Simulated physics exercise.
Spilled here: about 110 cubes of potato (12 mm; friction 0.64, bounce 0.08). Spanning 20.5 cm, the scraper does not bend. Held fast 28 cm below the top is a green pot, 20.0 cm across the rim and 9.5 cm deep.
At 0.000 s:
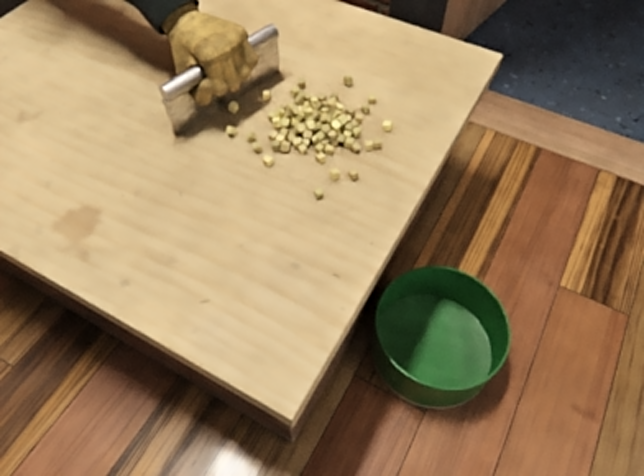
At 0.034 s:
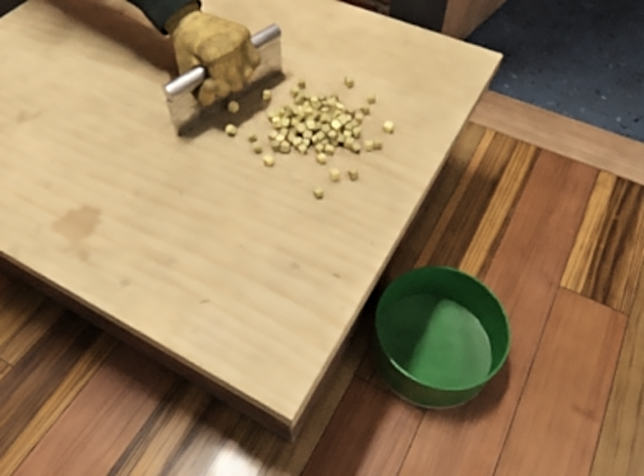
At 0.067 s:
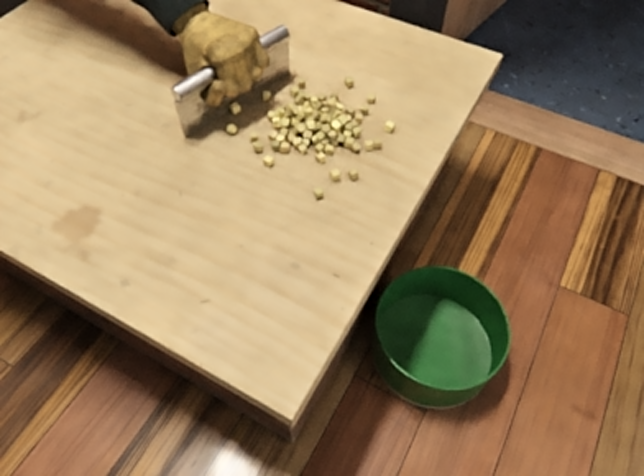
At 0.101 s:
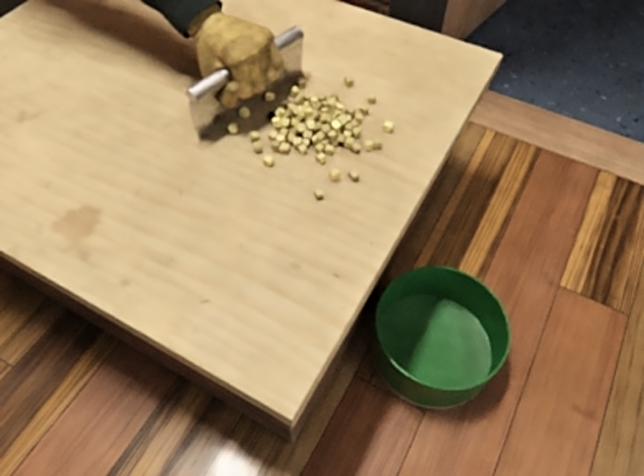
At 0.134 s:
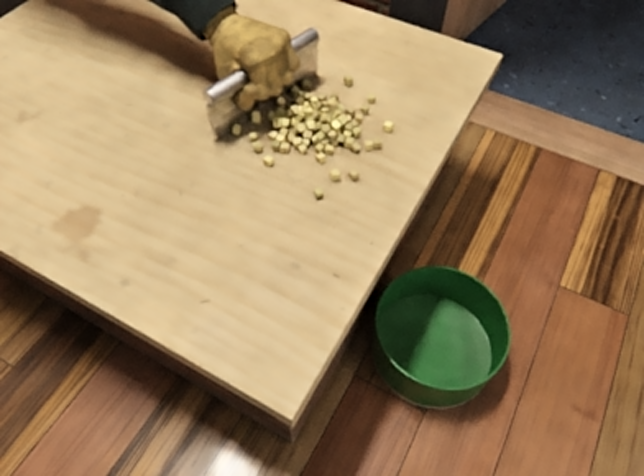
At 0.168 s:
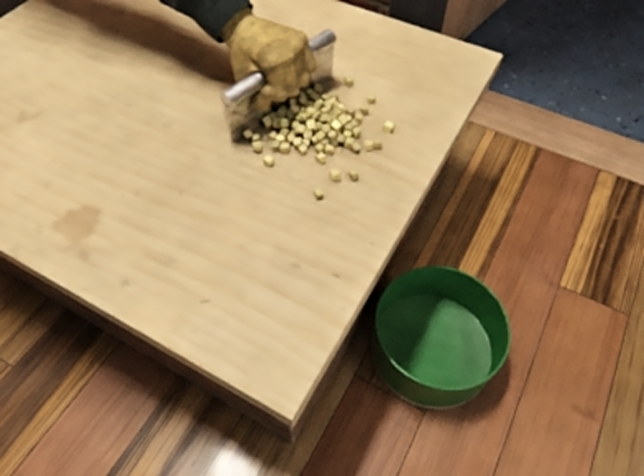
A gloved hand slid an upright metal scraper rightward across a wooden tabletop and into the near edge of a pile of small yellowish cubes, nudging some together while a green pot sat below.
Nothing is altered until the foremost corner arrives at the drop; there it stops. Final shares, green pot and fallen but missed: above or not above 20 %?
Green pot: Not above; fallen but missed: Above.
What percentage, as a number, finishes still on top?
About 60 %.
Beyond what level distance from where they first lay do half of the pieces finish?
Some 18 cm.
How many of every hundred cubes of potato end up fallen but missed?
It comes to around 30 percent.
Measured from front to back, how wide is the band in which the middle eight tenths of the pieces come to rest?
About 22 cm.
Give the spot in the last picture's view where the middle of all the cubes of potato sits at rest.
The middle of the pieces at rest is roughly at (418, 171).
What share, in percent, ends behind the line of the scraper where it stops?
Roughly 25 percent.
After 0.37 s, scraper 23 cm from its start, spill 18 cm wide; still on top 100 %.
After 0.57 s, scraper 32 cm from its start, spill 21 cm wide; off the edge, not caught 15 %, still on top 85 %.
Then, at 0.74 s, scraper 32 cm from its start, spill 22 cm wide; green pot 5 %, off the edge, not caught 35 %, still on top 60 %.
At rest (2.0 s), green pot 10 %, fallen but missed 30 %, still on top 60 %.
